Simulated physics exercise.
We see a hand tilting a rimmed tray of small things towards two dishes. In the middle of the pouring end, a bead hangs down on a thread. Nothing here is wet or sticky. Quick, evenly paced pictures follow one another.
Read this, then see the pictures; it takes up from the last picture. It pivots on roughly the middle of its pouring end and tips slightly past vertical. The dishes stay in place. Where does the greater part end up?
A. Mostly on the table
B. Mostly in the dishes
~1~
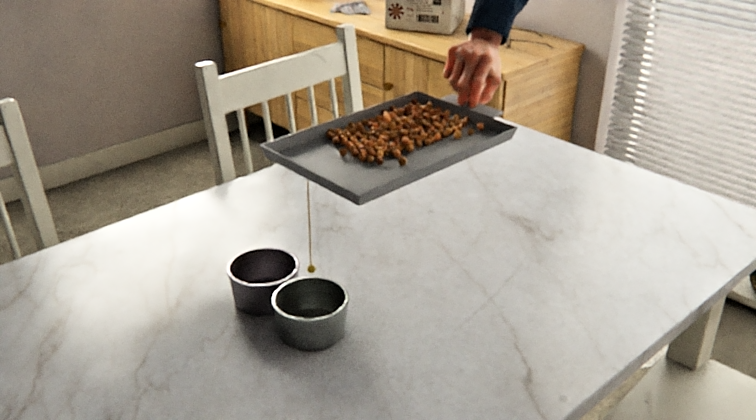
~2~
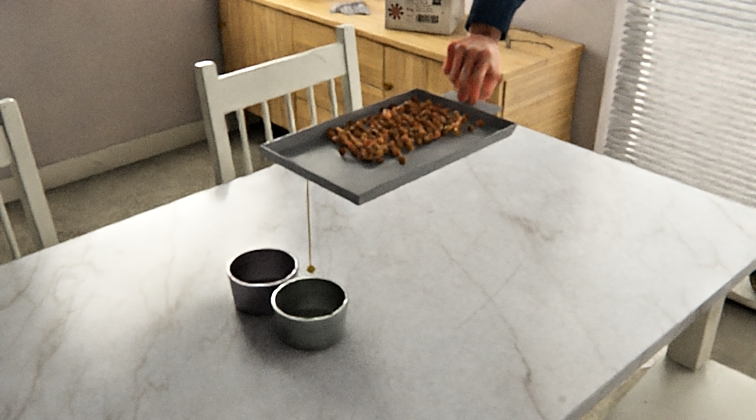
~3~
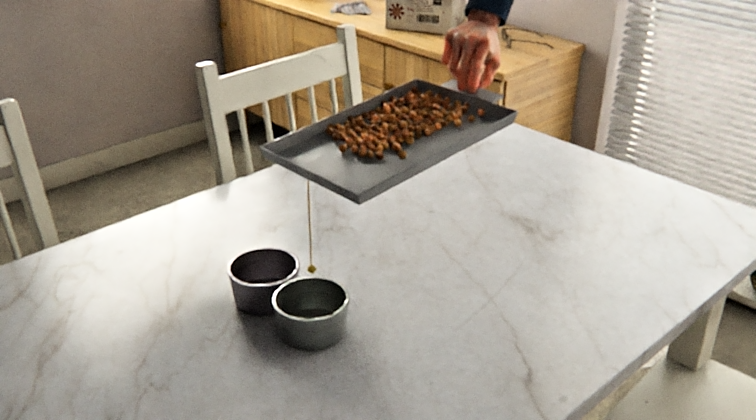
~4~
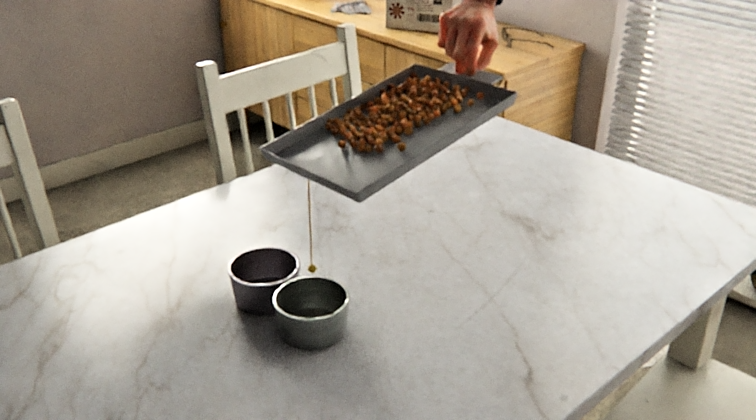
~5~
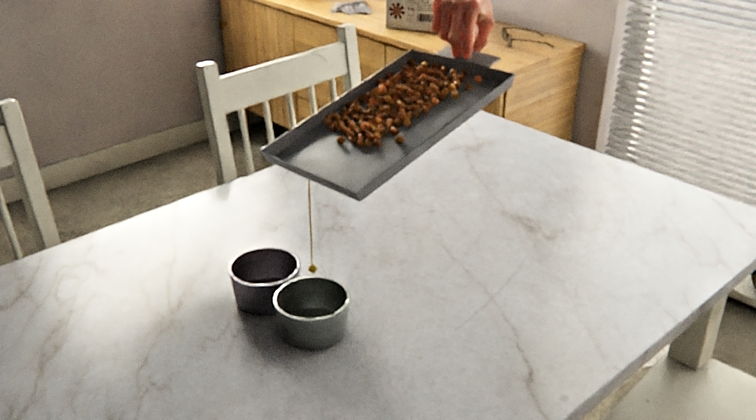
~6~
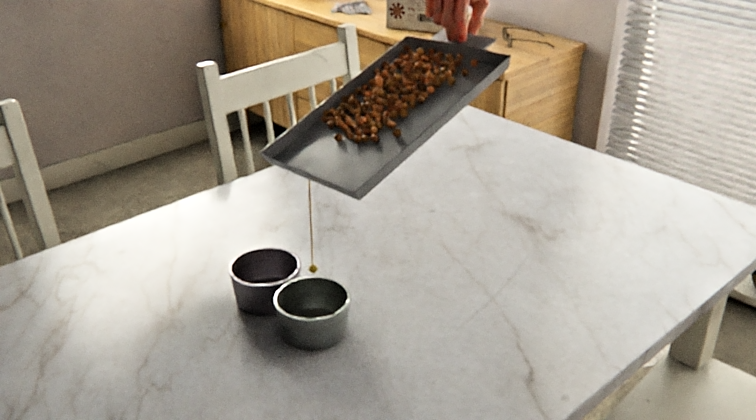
B.
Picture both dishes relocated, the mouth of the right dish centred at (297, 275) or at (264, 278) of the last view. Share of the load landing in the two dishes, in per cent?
First placement: Some 40 %; second placement: Some 70 %.
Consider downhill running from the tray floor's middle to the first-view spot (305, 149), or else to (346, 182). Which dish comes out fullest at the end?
Well, the one to the left comes out on top first, then the one to the right.
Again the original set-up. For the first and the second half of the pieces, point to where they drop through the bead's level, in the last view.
I'd put it at roughly (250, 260), and after that at roughly (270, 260).
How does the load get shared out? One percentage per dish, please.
I'd say some 50 in a hundred wind up in the left dish, and some 10 in a hundred in the right.
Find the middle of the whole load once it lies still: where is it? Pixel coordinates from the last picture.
(257, 298).
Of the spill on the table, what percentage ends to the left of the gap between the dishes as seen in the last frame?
100 per cent or thereabouts.
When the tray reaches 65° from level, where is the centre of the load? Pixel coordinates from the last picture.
The middle of the pieces lands at roughly (290, 155).
Soon after the last picture, tray tipped steeply; most on the tray; a small part in the air.
A little later, tray tipped past a quarter turn; about a third on the tray; a stray few in the right dish; about a quarter in the left dish; about a quarter outside both; a small part in the air.
Later still, tray tipped past a quarter turn; a small part in the right dish; about half in the left dish; about a third outside both.
At rest, tray tipped past a quarter turn; a small part in the right dish; about half in the left dish; about a third outside both.
